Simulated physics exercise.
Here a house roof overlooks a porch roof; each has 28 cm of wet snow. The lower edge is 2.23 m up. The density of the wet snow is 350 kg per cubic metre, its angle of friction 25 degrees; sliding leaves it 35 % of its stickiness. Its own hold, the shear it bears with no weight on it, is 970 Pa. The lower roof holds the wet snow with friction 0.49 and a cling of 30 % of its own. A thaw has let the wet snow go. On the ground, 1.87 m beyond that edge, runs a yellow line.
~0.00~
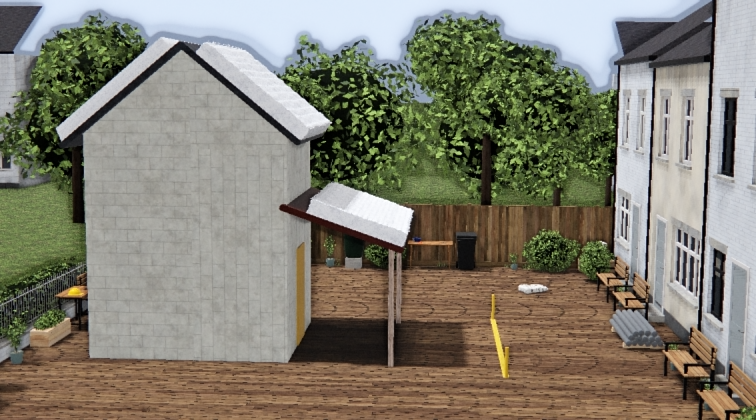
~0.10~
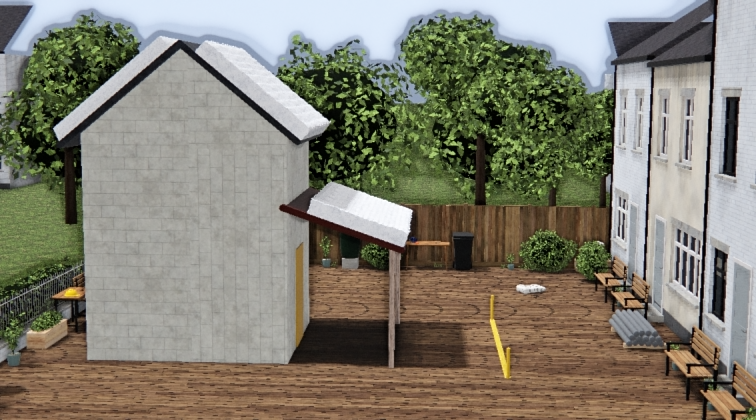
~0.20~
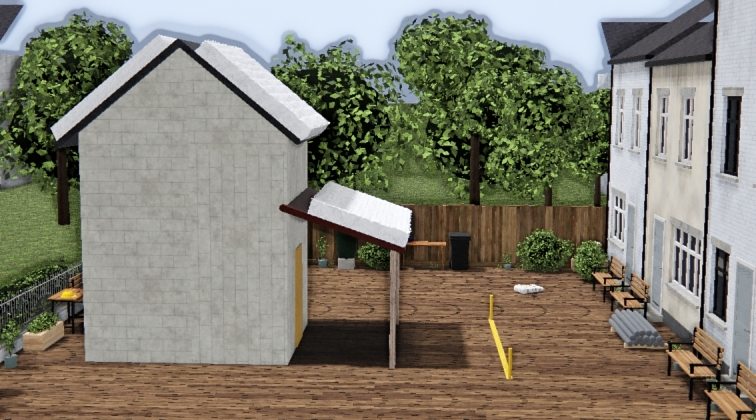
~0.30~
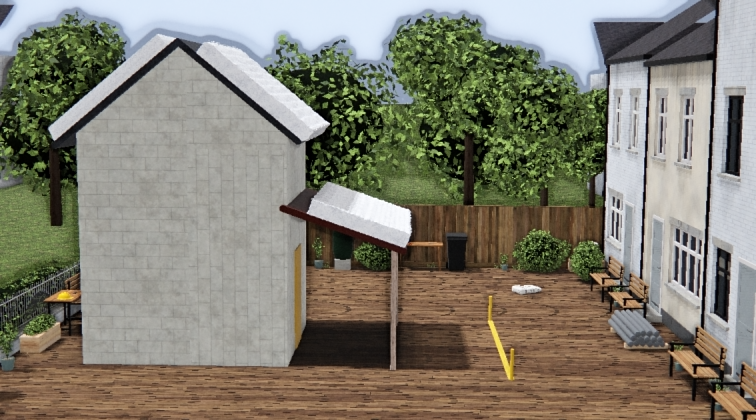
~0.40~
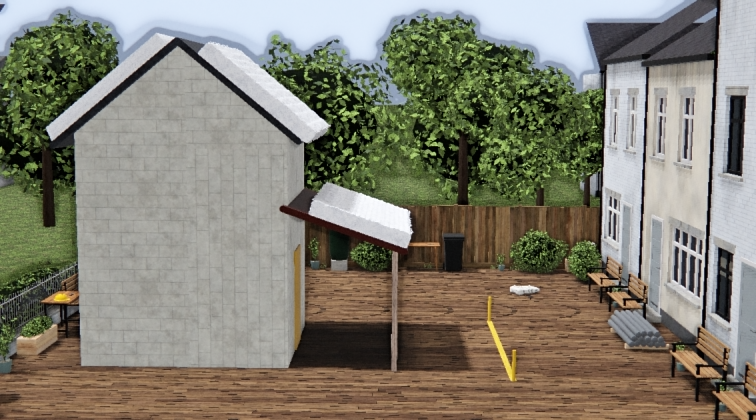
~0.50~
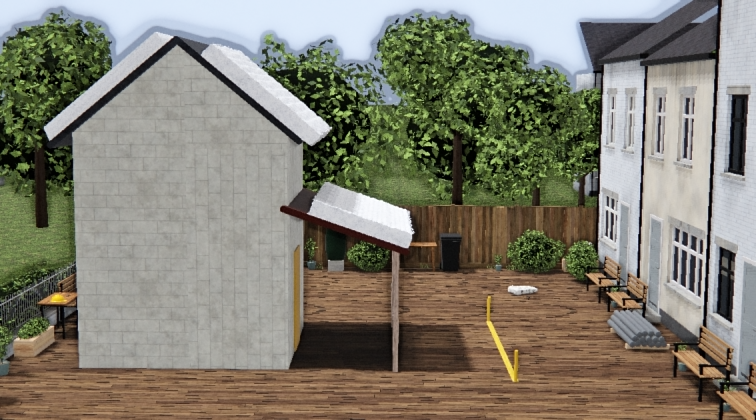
Snow slides slightly down the house roof toward the porch side as the view shifts.
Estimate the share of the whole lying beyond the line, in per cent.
It comes to some 1 %.
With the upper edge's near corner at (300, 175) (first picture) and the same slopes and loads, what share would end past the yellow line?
Then about 0 %.
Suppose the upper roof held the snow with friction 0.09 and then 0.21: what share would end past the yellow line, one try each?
In turn about 25 %, 25 %.
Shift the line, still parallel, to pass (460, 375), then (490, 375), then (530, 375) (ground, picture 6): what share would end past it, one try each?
In turn about 16 %, 4 %, 0 %.
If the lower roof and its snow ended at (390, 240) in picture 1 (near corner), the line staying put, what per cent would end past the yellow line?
Then about 2 %.
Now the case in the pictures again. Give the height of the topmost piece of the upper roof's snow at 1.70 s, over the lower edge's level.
Roughly 2.0 m.
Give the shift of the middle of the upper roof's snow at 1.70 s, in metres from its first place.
Some 2.4 m.
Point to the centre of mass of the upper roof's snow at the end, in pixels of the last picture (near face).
At about (416, 295).
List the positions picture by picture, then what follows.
The first frame shows leading edge of the wet snow at (302, 130).
The second frame shows leading edge of the wet snow at (302, 130), its middle shifted 7 mm.
The third frame shows leading edge of the wet snow at (303, 140), its middle shifted 2.8 cm.
The fourth frame shows leading edge of the wet snow at (305, 141), its middle shifted 6.3 cm, 3 % of it past the upper edge, in one piece.
The fifth frame shows leading edge of the wet snow at (308, 130), its middle shifted 12 cm, 5 % of it past the upper edge, in one piece.
The sixth frame shows leading edge of the wet snow at (312, 132), its middle shifted 19 cm, 8 % of it past the upper edge, in one piece.
After 1.05 s, none is below the lower edge and 0 % is past the line.
After 1.70 s, none is below the lower edge and 0 % is past the line.
After 2.35 s, none is below the lower edge and 0 % is past the line.
After 3.00 s, 39 % is below the lower edge and 0 % is past the line.
After 4.20 s, at the end, 40 % is below the lower edge and 1 % is past the line.
